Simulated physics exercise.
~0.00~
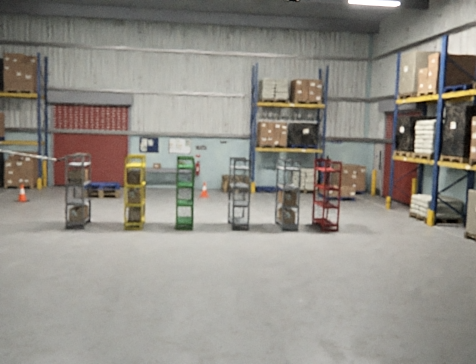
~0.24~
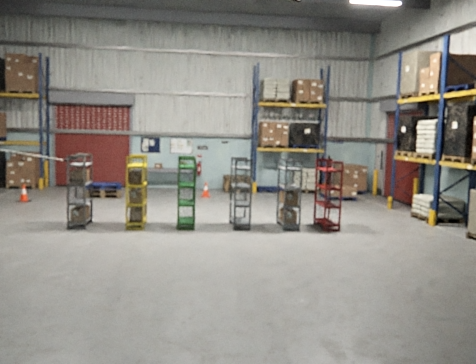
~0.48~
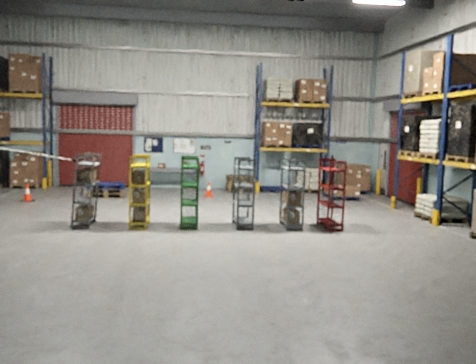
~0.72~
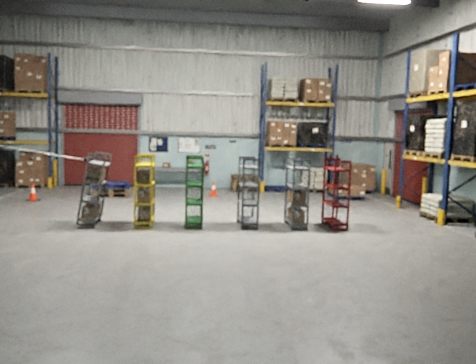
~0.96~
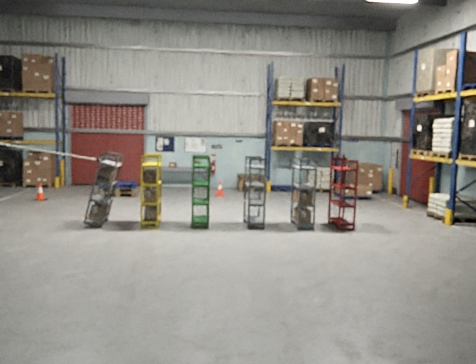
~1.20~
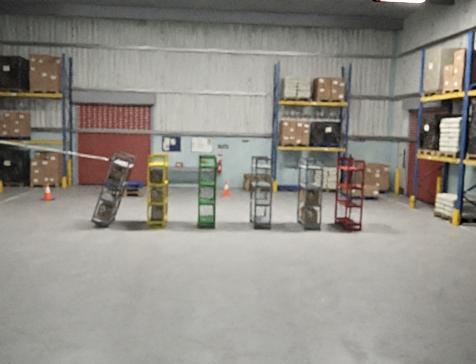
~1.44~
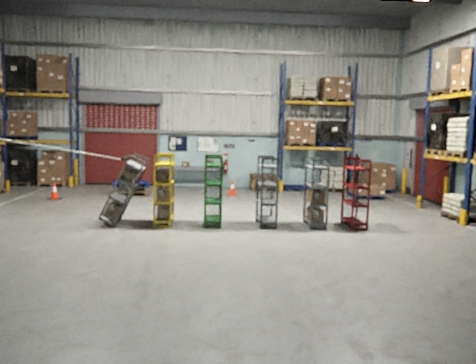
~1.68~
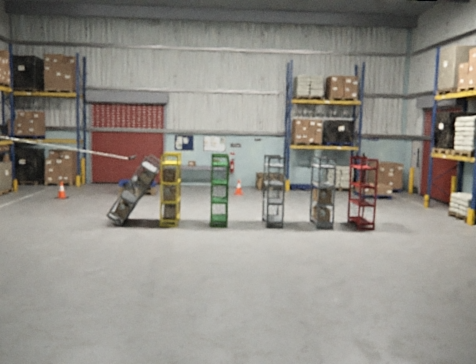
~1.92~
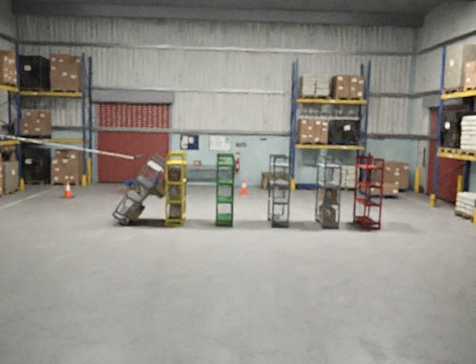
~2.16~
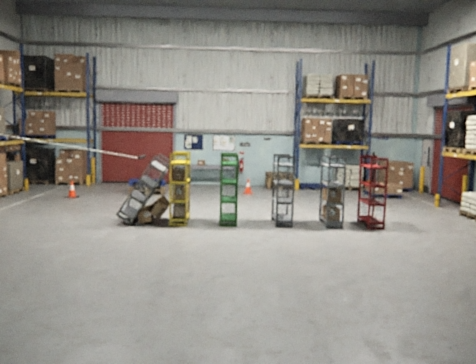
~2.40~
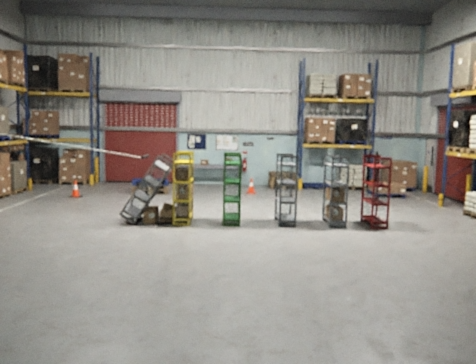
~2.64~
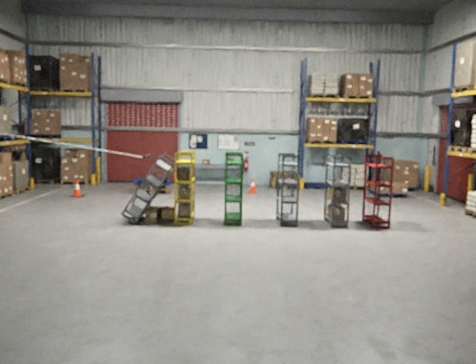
The clip shows a row of six shelving units in a warehouse as a pole from the left pushes the first one over to the right. It tilts against the yellow unit and cartons spill between them, while the yellow, green and red units stay standing.
